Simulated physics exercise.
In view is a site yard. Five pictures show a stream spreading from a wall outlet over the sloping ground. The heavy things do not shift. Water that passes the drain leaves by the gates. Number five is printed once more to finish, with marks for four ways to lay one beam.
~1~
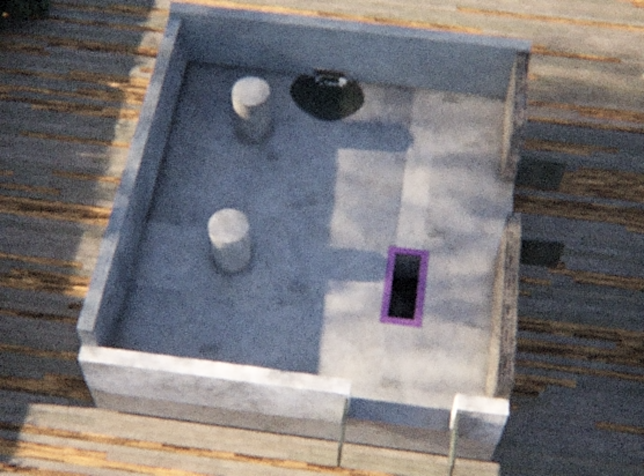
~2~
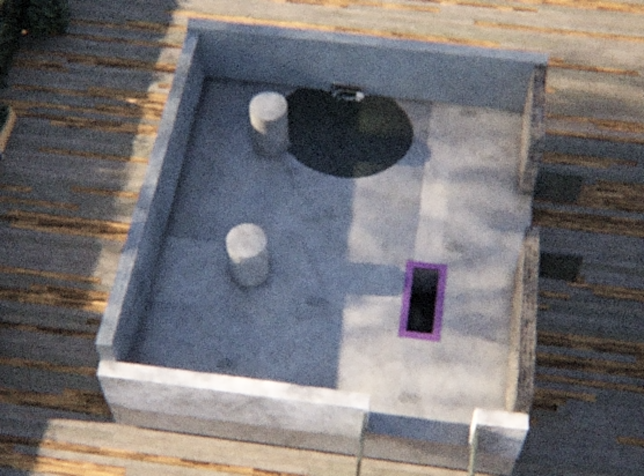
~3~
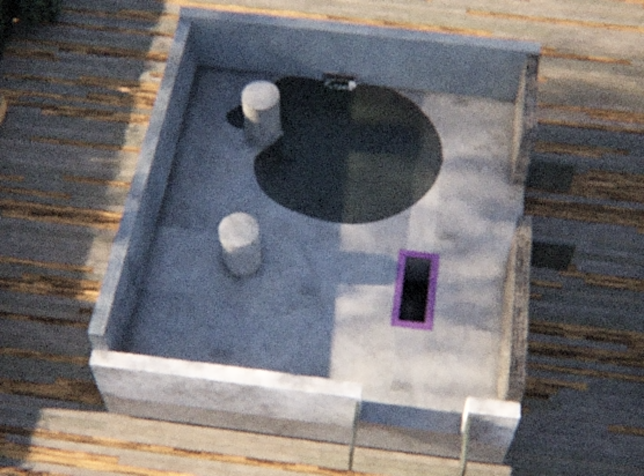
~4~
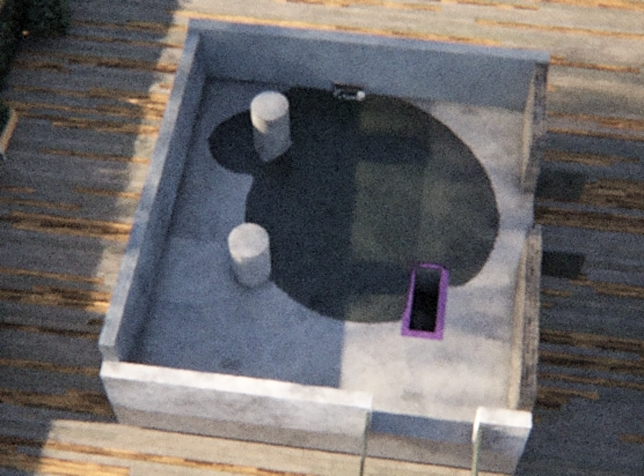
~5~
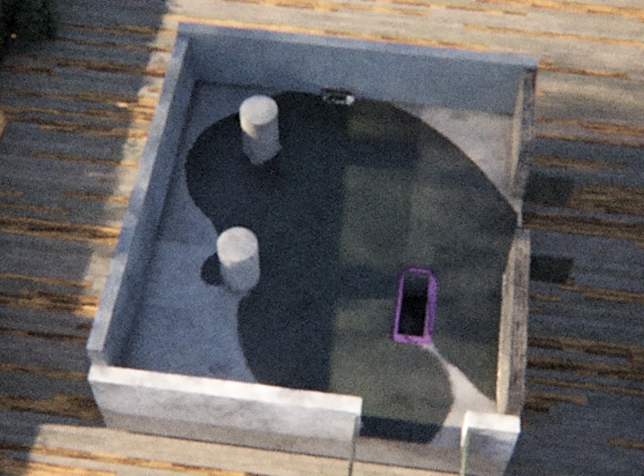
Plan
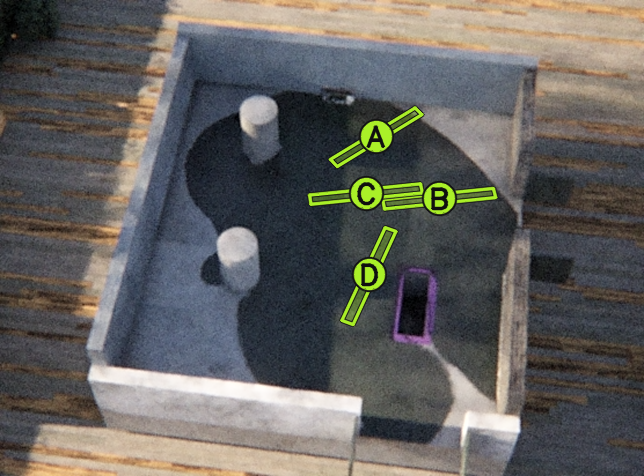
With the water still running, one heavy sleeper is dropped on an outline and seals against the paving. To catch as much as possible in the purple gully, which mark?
Take B.
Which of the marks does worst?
C.
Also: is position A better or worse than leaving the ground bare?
Position A is worse.
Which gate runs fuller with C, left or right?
More leaves on the left.
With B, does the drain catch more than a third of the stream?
No.
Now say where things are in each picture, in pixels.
Outfall at (331, 74); purple gully at (405, 286); open gate at (400, 411); open gate at (498, 218); water covers 3 % of the ground and shows as far out as (316, 113); purple gully still dry.
Water covers 10 % of the ground and shows as far out as (313, 168); purple gully still dry.
Water covers 21 % of the ground and shows as far out as (354, 219); purple gully still dry.
Water covers 40 % of the ground and shows as far out as (384, 317); purple gully taking water.
Water covers 62 % of the ground and shows as far out as (492, 396); purple gully taking water.
On the marked copy, A from (333, 162) to (418, 111); B from (383, 204) to (494, 192); C from (310, 199) to (421, 188); D from (347, 322) to (390, 229).
For position A, about 9 % of the stream runs into the purple gully, about 91 % out by the gates.
For position B, about 19 % of the stream runs into the purple gully, about 80 % out by the gates.
For position C, about 3 % of the stream runs into the purple gully, about 97 % out by the gates.
For position D, about 7 % of the stream runs into the purple gully, about 92 % out by the gates.
